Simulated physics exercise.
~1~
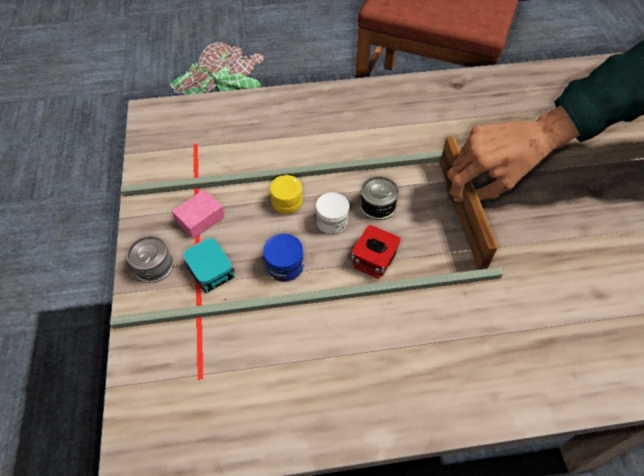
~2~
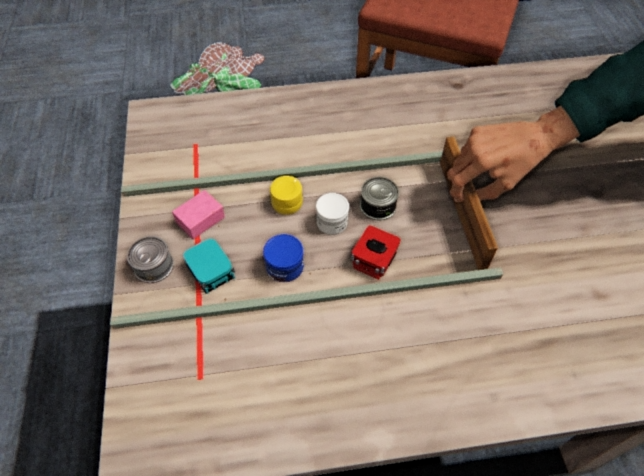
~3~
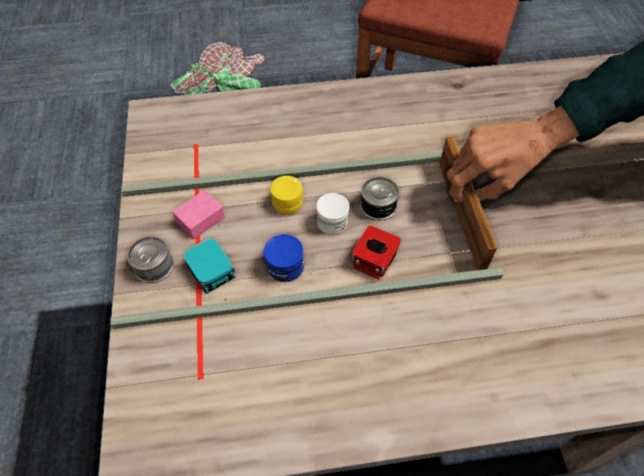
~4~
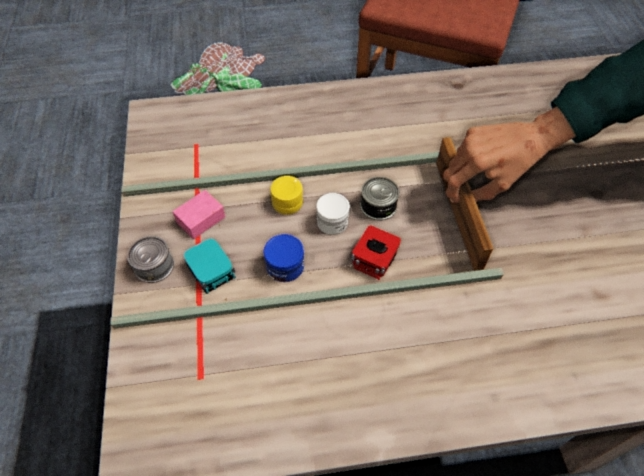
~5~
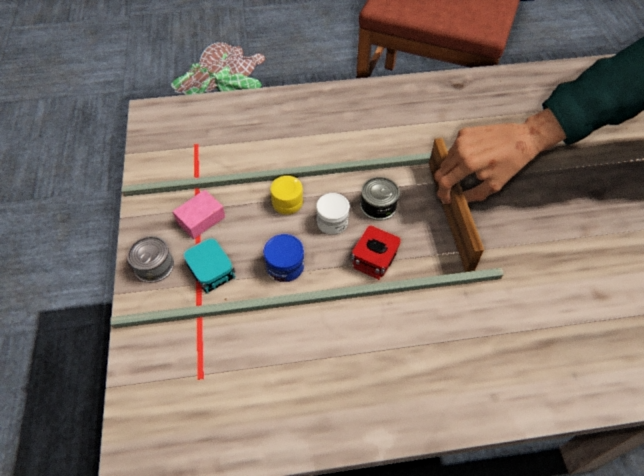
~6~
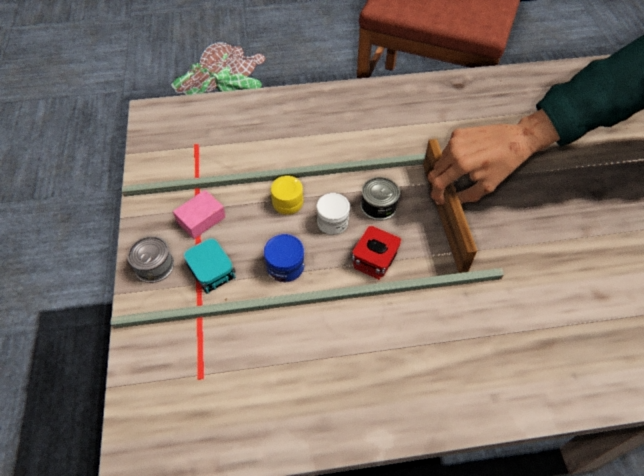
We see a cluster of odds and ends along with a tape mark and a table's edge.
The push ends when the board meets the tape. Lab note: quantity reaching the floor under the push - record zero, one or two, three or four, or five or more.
The fallen count comes to one or two.
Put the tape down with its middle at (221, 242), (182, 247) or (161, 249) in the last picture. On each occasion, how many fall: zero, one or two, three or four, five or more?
One after another: One or two, either one or two, 3 or 4.
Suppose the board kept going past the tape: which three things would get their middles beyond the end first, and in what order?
The order is the grey pot, the turquoise case, the blue tub.
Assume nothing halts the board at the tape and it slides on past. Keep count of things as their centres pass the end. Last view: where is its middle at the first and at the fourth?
It sits near (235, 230), and then near (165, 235).
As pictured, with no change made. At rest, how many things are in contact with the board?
The count is 4.
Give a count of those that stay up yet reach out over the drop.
It totals 1.
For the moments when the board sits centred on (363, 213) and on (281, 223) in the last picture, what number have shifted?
It comes to 3 for the first spot, 6 for the other.
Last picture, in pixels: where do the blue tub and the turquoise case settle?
About (139, 282), and the other about (114, 266).
Soon after, none off yet; grey pot at rest near (151, 259); pink block at rest near (200, 214); turquoise case at rest near (210, 266).
Then, none off yet; grey pot moved about its own width near (115, 253); pink block moved a little near (183, 212); turquoise case moved about its own width near (145, 270).
At rest, the number that fall off is one or two; fallen, grey pot.
